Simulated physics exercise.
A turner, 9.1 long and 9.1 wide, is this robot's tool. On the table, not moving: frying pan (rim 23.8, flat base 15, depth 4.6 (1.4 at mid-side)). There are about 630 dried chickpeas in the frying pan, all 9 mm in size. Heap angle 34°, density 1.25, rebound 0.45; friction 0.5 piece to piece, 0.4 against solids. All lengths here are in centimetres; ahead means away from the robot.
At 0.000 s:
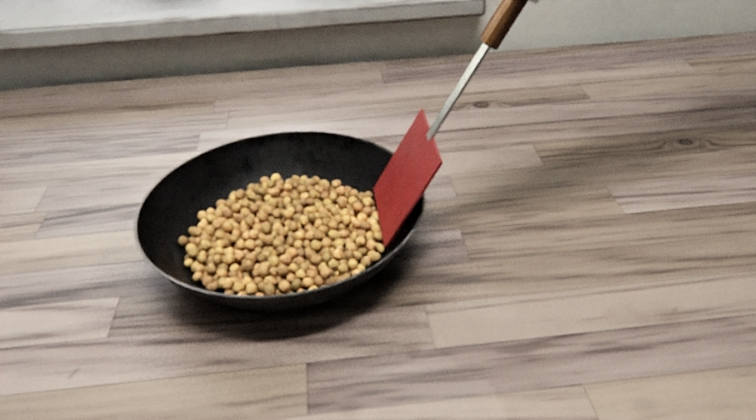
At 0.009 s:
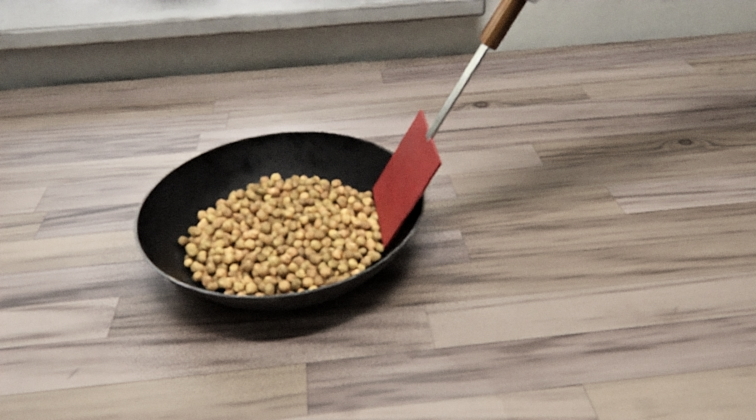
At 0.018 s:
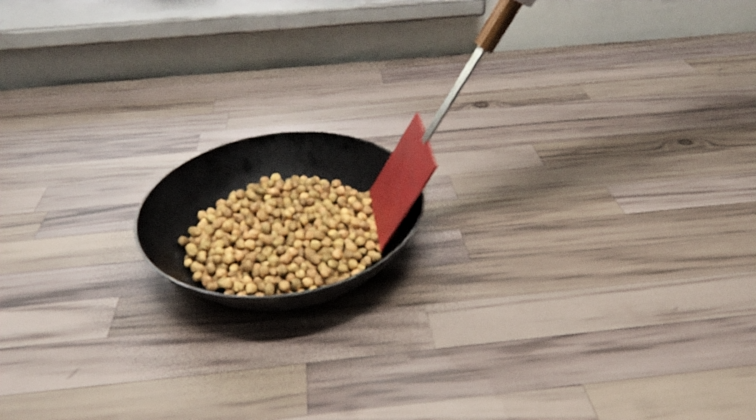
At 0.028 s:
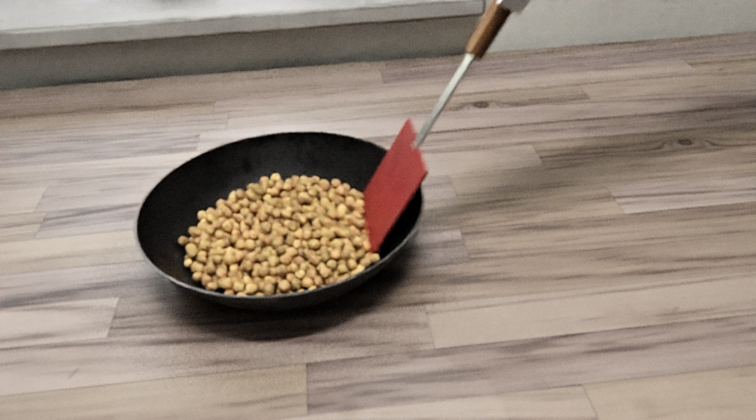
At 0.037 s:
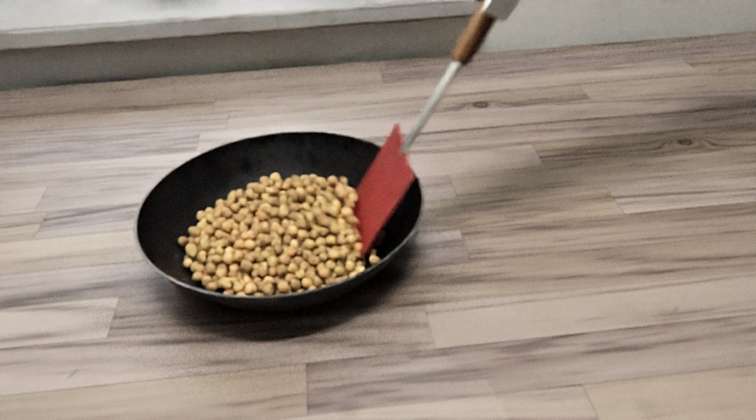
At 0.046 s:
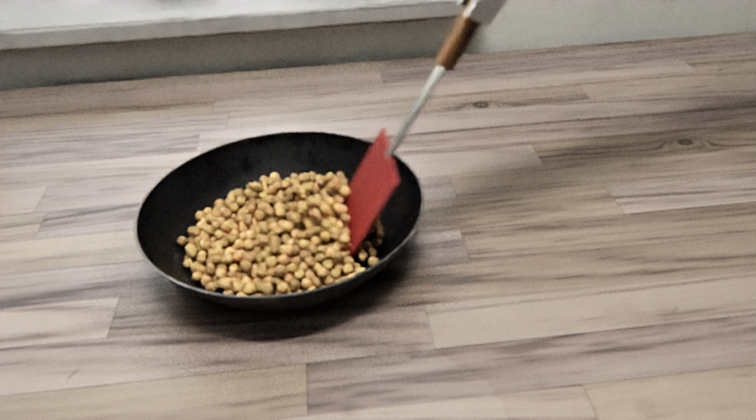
On a wood-patterned tabletop, a red turner starts nearly still, then moves left through chickpeas in a black frying pan.
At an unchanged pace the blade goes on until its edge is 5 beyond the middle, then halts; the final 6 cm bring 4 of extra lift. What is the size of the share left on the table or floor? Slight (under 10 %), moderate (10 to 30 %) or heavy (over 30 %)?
Moderate.
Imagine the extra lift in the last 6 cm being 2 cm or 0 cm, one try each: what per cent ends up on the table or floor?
Near 15 and 10 percent respectively.
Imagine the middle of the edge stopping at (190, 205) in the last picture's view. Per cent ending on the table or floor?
I'd estimate about 20 per cent.
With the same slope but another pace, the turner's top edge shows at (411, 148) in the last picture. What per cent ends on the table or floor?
Some 0 percent.
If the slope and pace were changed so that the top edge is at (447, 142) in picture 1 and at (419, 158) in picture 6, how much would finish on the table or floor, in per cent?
Some 5 per cent.
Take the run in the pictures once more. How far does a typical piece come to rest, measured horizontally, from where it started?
About 3 cm.
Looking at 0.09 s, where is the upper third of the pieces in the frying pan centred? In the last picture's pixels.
About pixel (263, 217).
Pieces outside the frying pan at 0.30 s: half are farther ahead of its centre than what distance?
28 cm.
After 0.07 s, sloping 60°, highest piece 7 above the table; 631 in the frying pan.
After 0.09 s, sloping 60°, highest piece 13 above the table; 630 in the frying pan, 1 on the blade or in flight.
After 0.30 s, sloping 60°, highest piece 50 above the table; 538 in the frying pan, 81 on the table or floor, 12 on the blade or in flight.
After 1.35 s, sloping 60°, highest piece 4 above the table; 538 in the frying pan, 93 on the table or floor.
At rest, 538 in the frying pan, 93 on the table or floor. That is 15 % on the table or floor.
